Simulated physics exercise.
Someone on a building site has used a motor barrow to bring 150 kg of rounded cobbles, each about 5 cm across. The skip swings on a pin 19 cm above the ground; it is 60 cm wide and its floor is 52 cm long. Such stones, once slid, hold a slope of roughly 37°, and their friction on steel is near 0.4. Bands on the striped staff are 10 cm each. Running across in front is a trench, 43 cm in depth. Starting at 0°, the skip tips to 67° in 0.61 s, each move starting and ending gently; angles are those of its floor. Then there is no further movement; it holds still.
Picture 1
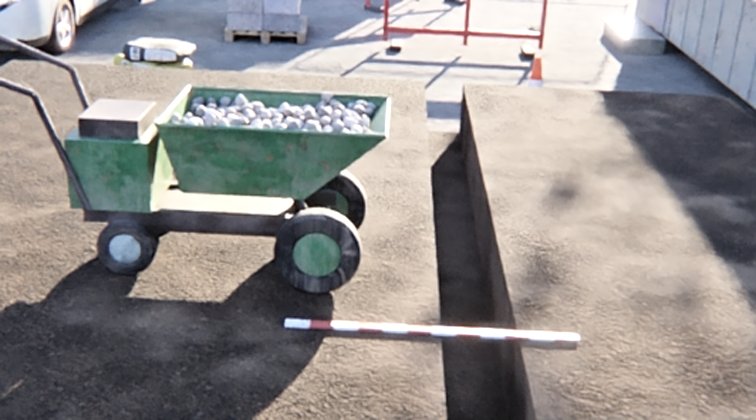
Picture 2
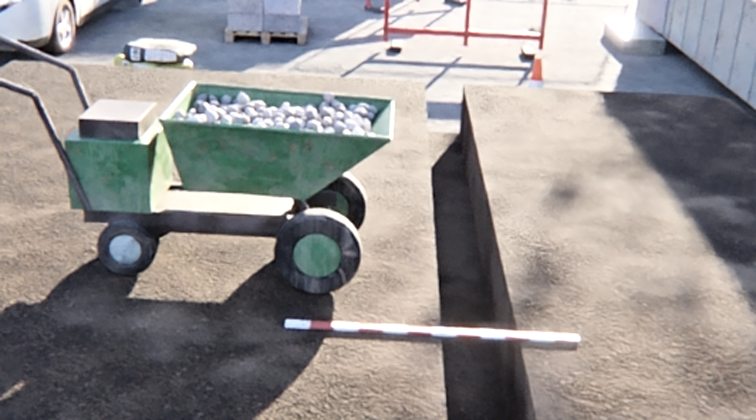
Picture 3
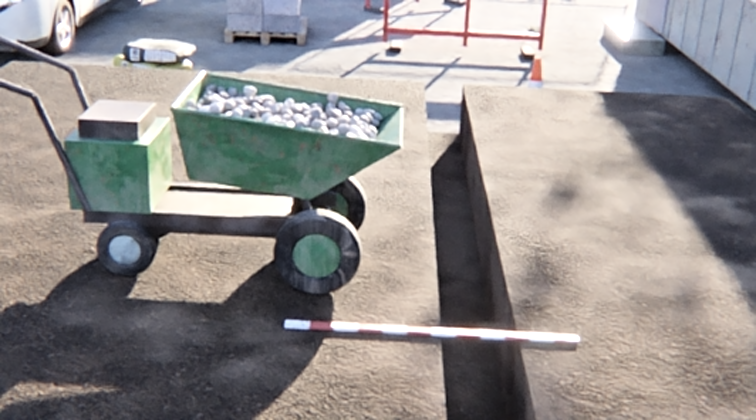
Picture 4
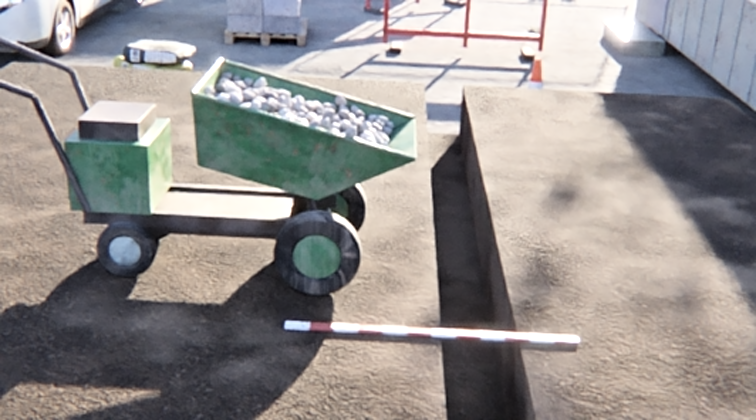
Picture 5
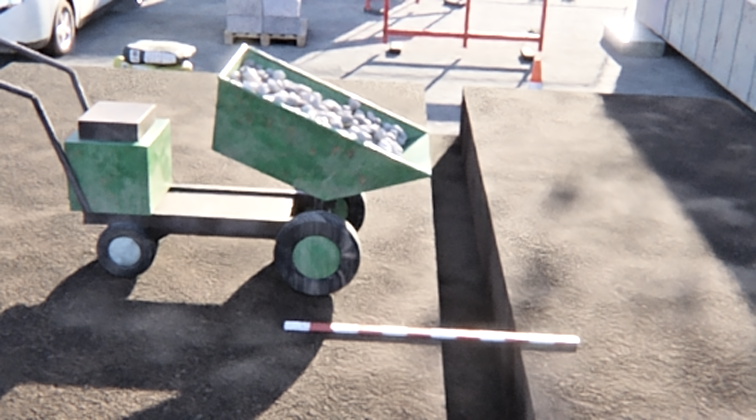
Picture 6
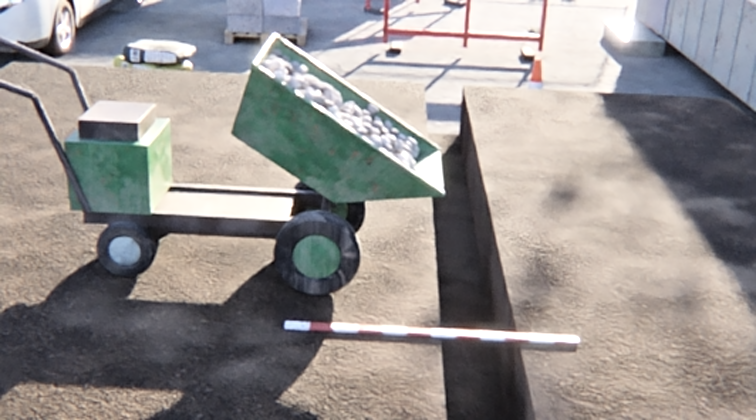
A green motor barrow loaded with rounded grey stones stood beside a narrow trench, and its skip slowly tilted up at the back, the front lip lowering to the right while the barrow stayed put.
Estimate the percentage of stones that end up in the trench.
Roughly 54 per cent.
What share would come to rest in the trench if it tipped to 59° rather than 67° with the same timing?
Then close to 60 per cent.
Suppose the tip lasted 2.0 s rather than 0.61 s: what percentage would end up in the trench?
It would come to roughly 80 per cent.
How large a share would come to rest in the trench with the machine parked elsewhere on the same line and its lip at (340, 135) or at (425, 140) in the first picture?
Some 90 and some 20 per cent, in that order.
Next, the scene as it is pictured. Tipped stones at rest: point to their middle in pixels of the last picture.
Look at roughly (495, 327).
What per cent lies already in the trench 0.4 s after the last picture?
By that point it's something like 20 in a hundred.
Then, 0.2 s after the last picture the floor is at 57°, 100 % in the skip; the foremost stones are at (448, 205).
Then, 0.4 s after the last picture the floor is at 67°, 73 % in the skip, 21 % in the trench, 6 % past the trench; the foremost stones are at (529, 275).
Then, 0.8 s after the last picture the floor is at 67°, 14 % in the skip, 41 % in the trench, 45 % past the trench; the foremost stones are at (695, 284).
Then, 2.7 s after the last picture the floor is at 67°, 0 % in the skip, 54 % in the trench, 46 % past the trench; the foremost stones are past the picture's edge.
